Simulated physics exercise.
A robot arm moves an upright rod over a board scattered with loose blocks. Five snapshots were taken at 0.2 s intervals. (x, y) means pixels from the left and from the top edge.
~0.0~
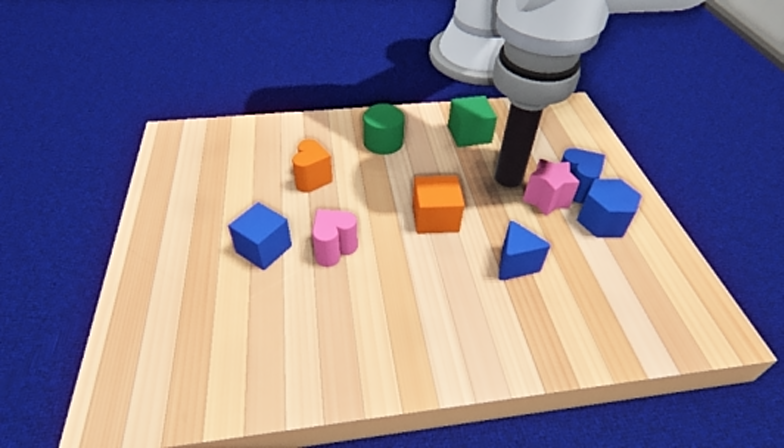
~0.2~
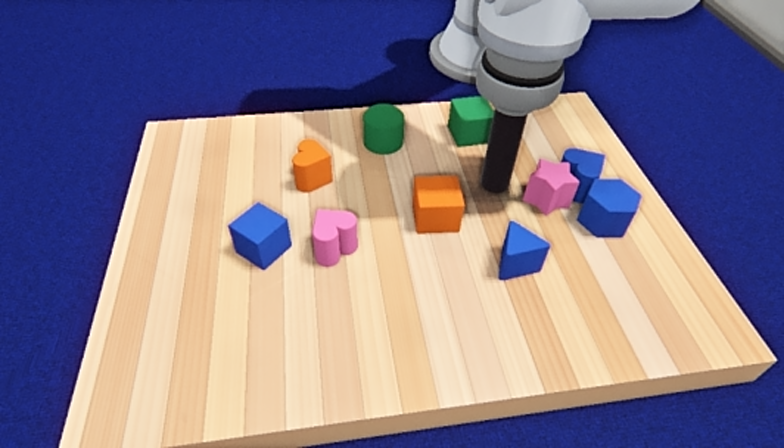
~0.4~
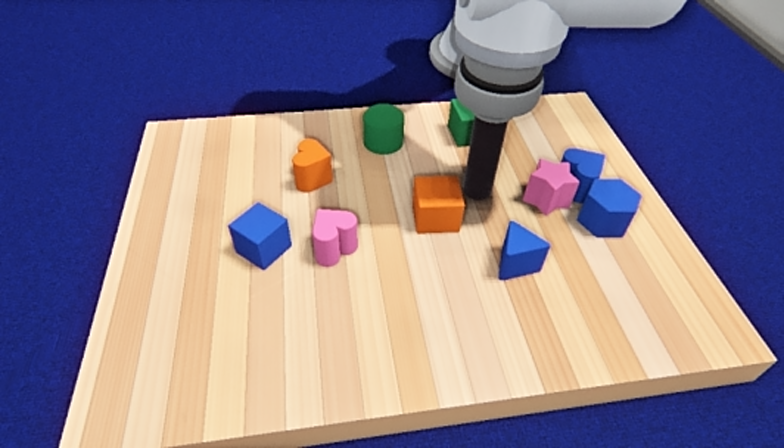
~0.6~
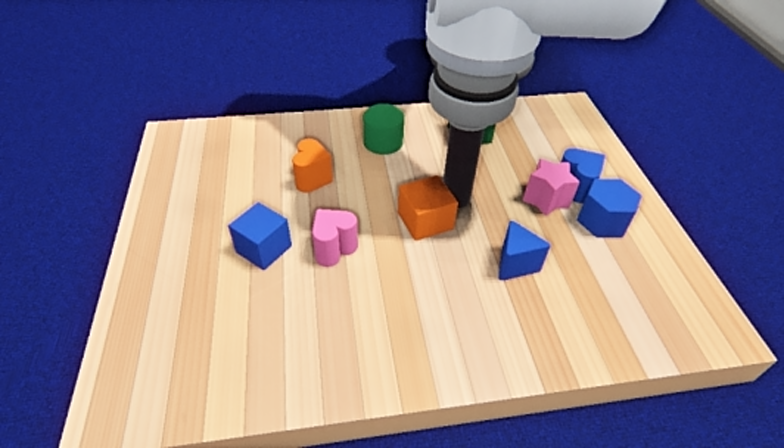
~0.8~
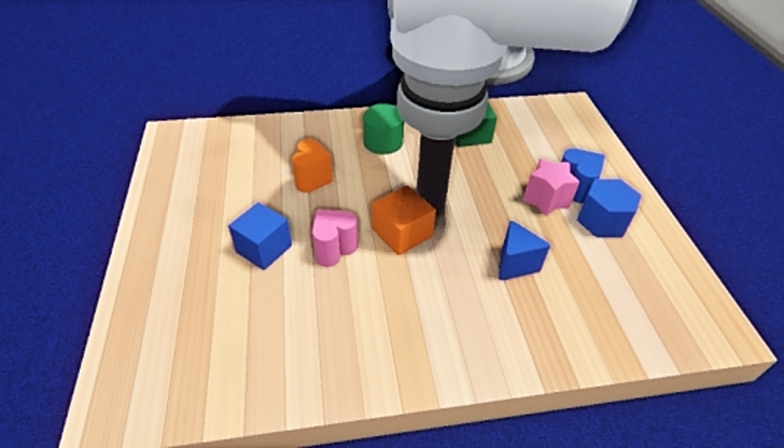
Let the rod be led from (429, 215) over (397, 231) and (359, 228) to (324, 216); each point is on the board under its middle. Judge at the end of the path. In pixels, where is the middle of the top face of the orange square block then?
Its top face will be centred at roughly (354, 233).
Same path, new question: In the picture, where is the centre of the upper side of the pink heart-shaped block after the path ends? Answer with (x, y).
The spot you're after is about (296, 235) in the image.
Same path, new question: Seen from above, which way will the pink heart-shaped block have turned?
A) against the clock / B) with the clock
Choice B: With the clock.
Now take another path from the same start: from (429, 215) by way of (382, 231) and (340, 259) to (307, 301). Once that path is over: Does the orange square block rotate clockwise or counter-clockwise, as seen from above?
The twist is anticlockwise.
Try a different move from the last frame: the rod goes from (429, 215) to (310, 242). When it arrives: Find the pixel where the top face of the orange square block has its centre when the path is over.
It should be at (367, 234) by then.
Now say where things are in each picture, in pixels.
In the first frame, lower end of the rod at (509, 178), tops of blocks, orange heart-shaped block at (310, 152), pink heart-shaped block at (332, 222), orange square block at (439, 190).
In the second frame, rod at (495, 184), blocks as before.
In the third frame, rod at (477, 190), blocks as before.
In the fourth frame, rod at (456, 198), orange square block at (428, 193).
In the fifth frame, rod at (430, 207), orange heart-shaped block at (310, 152), pink heart-shaped block at (332, 222), orange square block at (404, 205).
What follows on the original path. One third of the way, rod at (397, 224); pink heart-shaped block at (311, 230), turned 15° clockwise; orange square block at (370, 225).
Two thirds of the way, rod at (358, 221); pink heart-shaped block at (296, 235), turned 40° clockwise; orange square block at (354, 233), turned 30° anticlockwise.
At the end, rod at (323, 208); orange heart-shaped block not moved; pink heart-shaped block at (296, 235), turned 40° clockwise; orange square block at (354, 233), turned 30° anticlockwise.
